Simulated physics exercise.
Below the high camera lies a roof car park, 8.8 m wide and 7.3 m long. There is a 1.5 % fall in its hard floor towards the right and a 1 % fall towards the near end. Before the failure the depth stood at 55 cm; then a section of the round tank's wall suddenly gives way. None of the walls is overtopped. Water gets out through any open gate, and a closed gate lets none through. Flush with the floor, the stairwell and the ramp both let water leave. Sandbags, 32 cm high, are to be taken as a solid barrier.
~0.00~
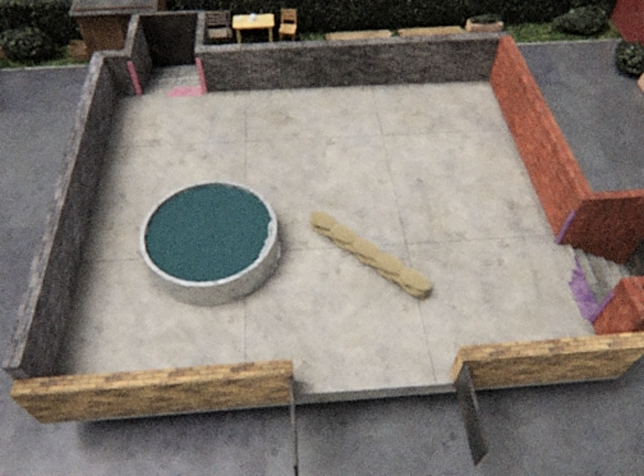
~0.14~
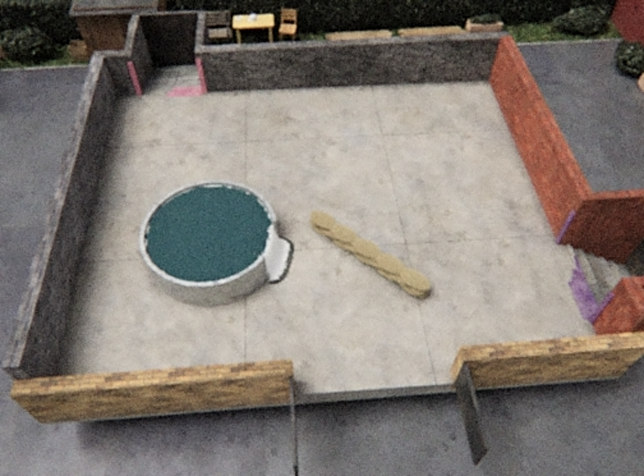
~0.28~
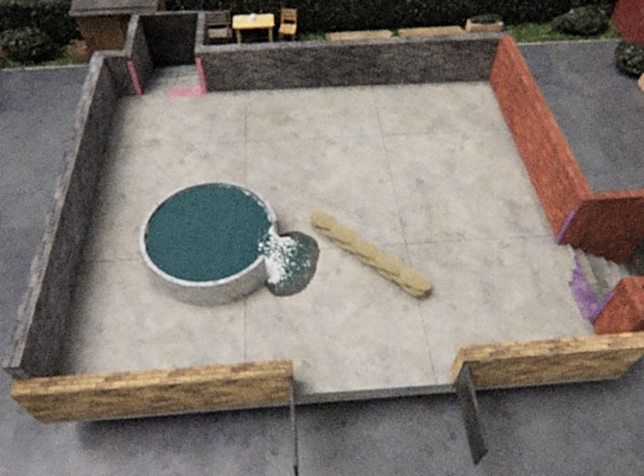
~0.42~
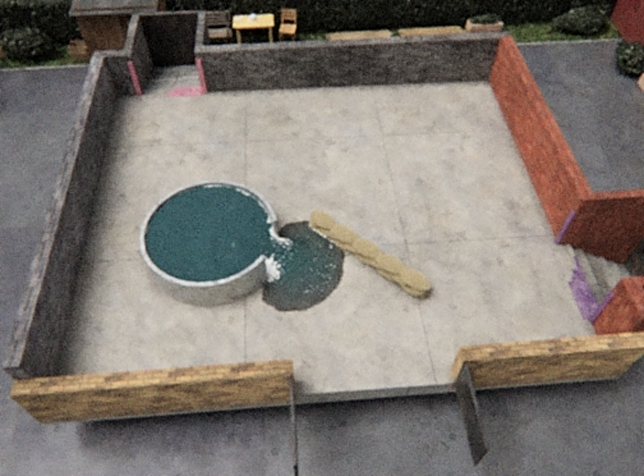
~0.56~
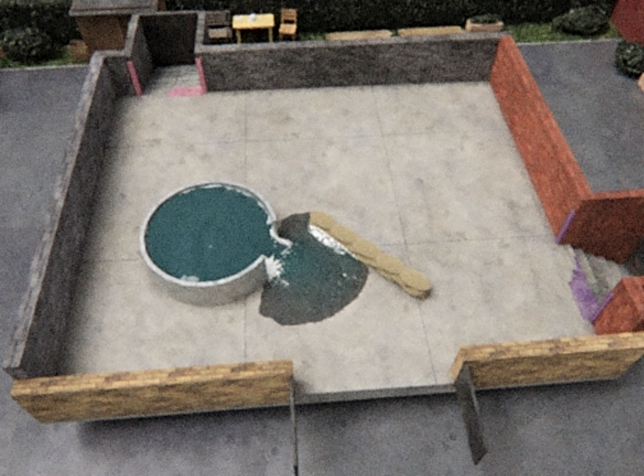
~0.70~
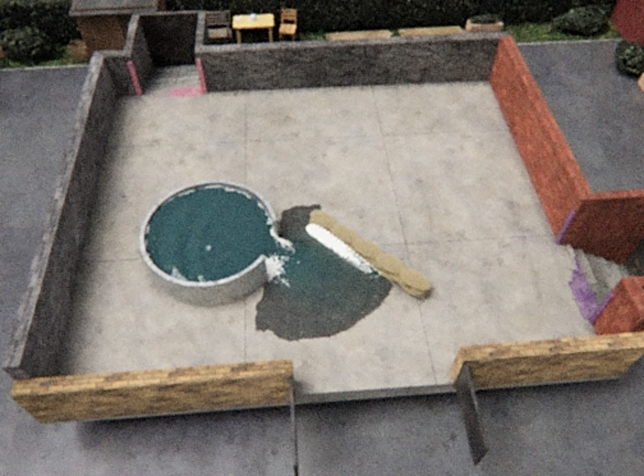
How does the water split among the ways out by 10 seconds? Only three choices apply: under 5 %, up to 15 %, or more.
Split: Gateway, over 15 %; stairwell (marked purple), from 5 to 15 %; ramp down (marked pink), not even 5 %.
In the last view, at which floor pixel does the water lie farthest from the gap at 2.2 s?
Somewhere around (595, 358).
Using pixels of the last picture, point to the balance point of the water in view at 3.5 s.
Around (289, 269) in the last picture.
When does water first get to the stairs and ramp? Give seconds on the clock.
Arrival: Stairs 3.0 s, ramp not within the 10 s.
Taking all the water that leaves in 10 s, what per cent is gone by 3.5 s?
I'd say close to 30 in a hundred.
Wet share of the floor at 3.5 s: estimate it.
Near 20 per cent is wet.
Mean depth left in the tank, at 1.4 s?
The mean depth is around 42 cm.
After 1.4 s water covers 10 % of the floor and is deepest (32 cm) near (338, 248); gone so far, the gateway 0 %, the stairwell (marked purple) 0 %, the ramp down (marked pink) 0 %.
After 2.2 s water covers 15 % of the floor and is deepest (28 cm) near (349, 255); gone so far, the gateway 4 %, the stairwell (marked purple) 0 %, the ramp down (marked pink) 0 %.
After 3.5 s water covers 20 % of the floor and is deepest (22 cm) near (595, 358); gone so far, the gateway 14 %, the stairwell (marked purple) 1 %, the ramp down (marked pink) 0 %.
After 6.0 s water covers 20 % of the floor and is deepest (16 cm) near (605, 357); gone so far, the gateway 29 %, the stairwell (marked purple) 6 %, the ramp down (marked pink) 0 %.
After 10.0 s water covers 25 % of the floor and is deepest (10 cm) near (595, 358); gone so far, the gateway 41 %, the stairwell (marked purple) 11 %, the ramp down (marked pink) 0 %.
